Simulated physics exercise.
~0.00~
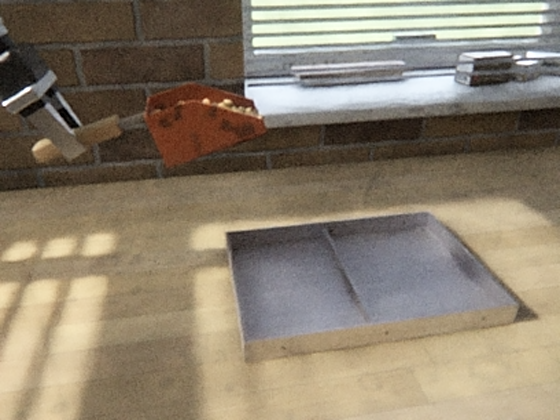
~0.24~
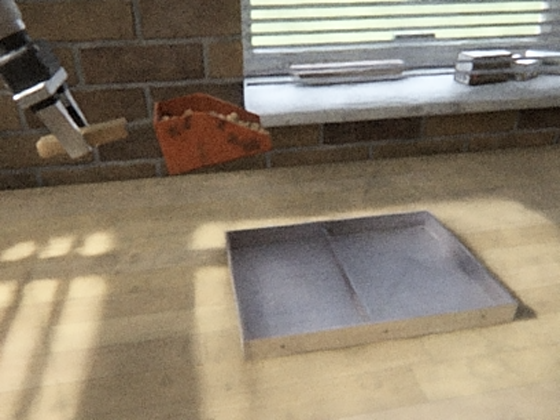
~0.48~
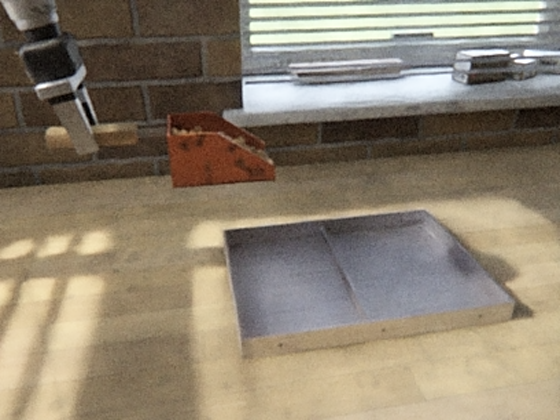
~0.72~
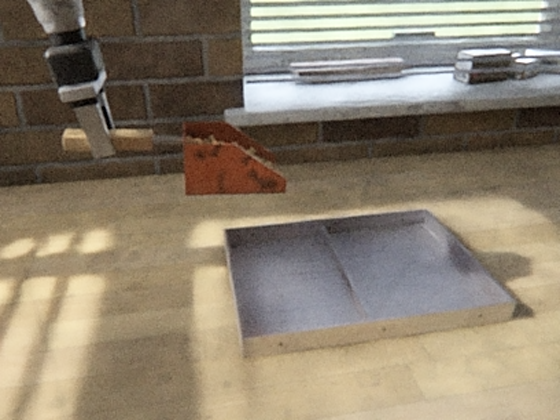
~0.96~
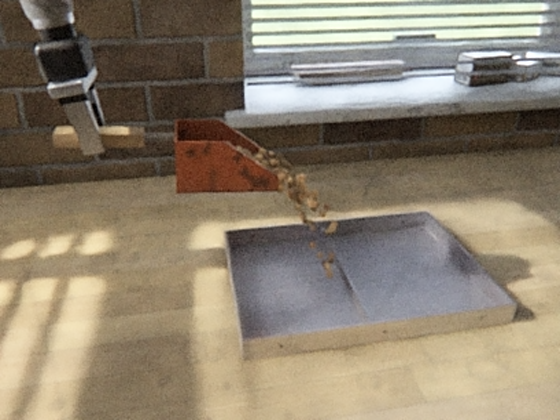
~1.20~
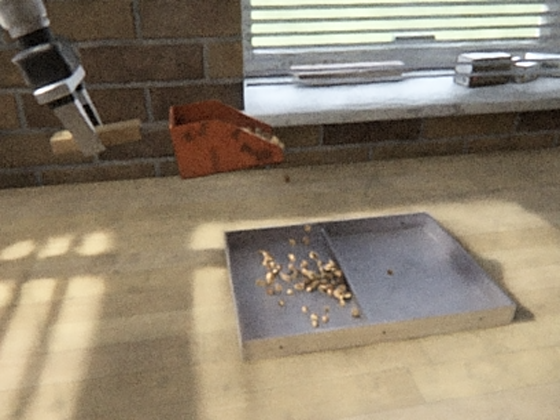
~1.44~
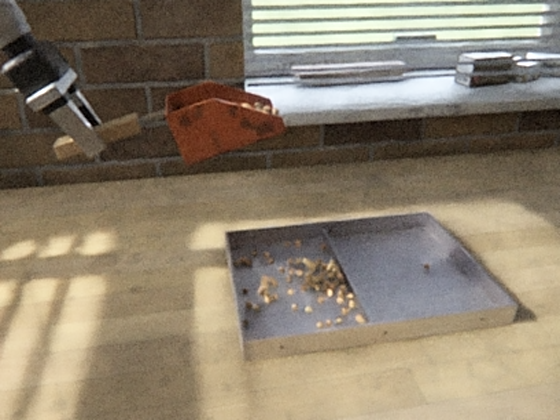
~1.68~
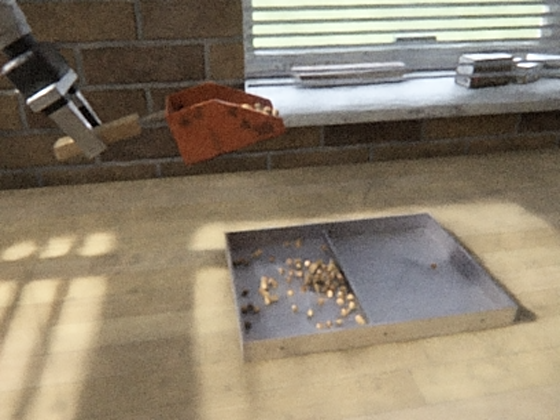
A robot arm tips an orange scoop, spills some chickpeas into a divided tray, and tilts back.
